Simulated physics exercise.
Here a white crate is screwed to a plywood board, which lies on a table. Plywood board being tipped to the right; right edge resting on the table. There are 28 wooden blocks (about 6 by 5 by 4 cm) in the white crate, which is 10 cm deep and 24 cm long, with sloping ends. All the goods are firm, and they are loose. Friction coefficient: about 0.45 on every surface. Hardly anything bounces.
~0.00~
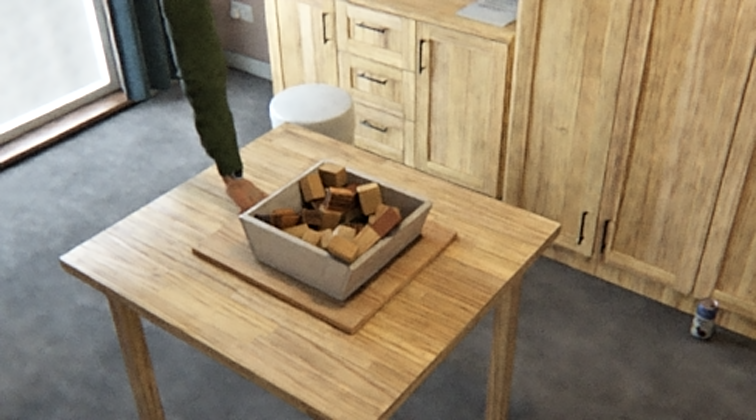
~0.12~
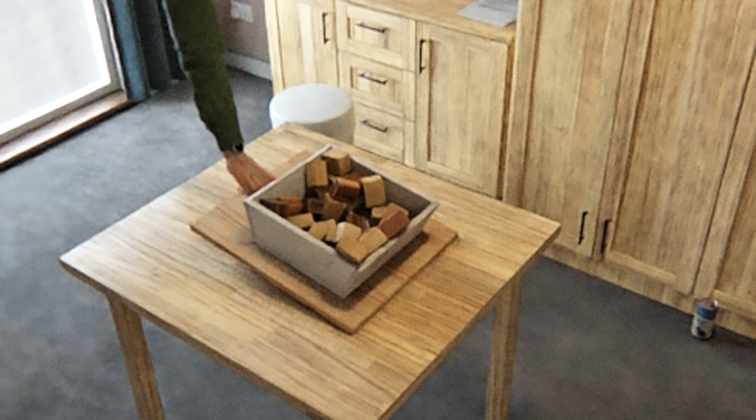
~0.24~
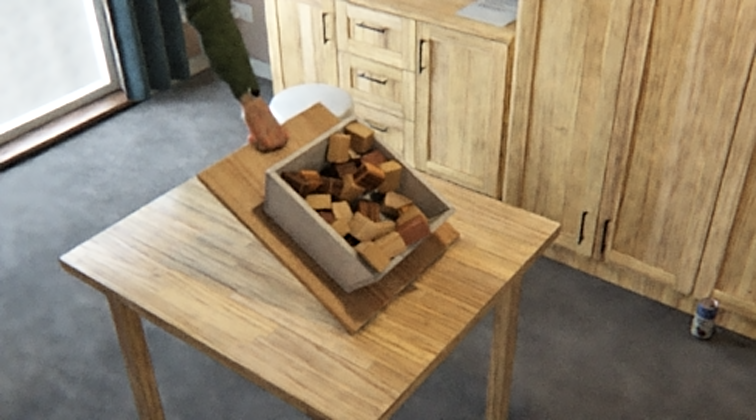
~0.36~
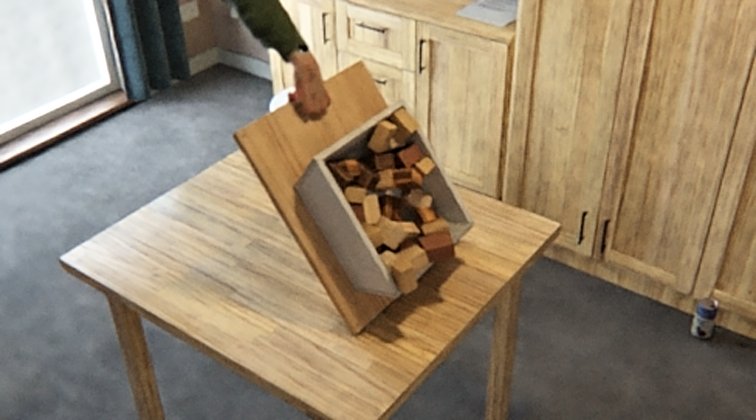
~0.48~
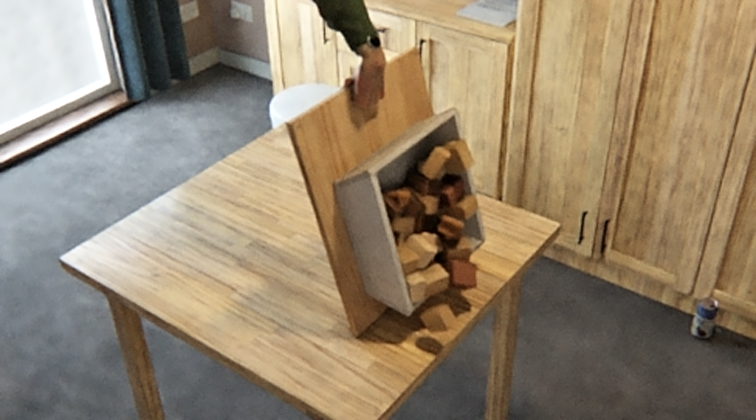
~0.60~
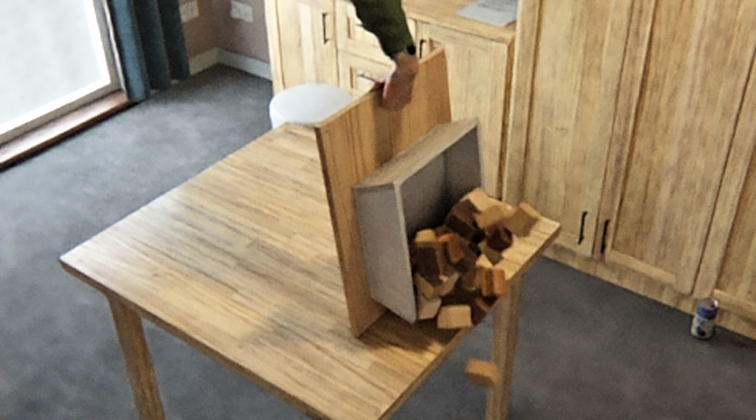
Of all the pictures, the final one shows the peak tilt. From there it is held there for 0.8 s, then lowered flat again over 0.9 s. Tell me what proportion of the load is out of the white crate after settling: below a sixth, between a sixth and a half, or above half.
I would predict the loss comes to beyond one half.
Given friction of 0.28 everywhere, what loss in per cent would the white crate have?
In that case the white crate sheds 100 per cent of its load.
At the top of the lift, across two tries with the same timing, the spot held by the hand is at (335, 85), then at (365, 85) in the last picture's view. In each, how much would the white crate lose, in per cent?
White crate: 20 %, then 70 %.
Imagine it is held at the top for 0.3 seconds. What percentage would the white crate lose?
In that case white crate 80 per cent.
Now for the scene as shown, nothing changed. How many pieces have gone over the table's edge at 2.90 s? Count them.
Count: Roughly 20.
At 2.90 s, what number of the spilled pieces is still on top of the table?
Around 3 in all.
After 0.97 s, tilt 82°; the white crate is down by 24 of 28.
After 1.43 s, tilt 82°; the white crate is down by 25 of 28.
After 2.07 s, tilt 13°; the white crate is down by 25 of 28.
Final count (at 2.90 s), the white crate is down by 25 of 28. Asked share, 25 of 28, 89 per cent.
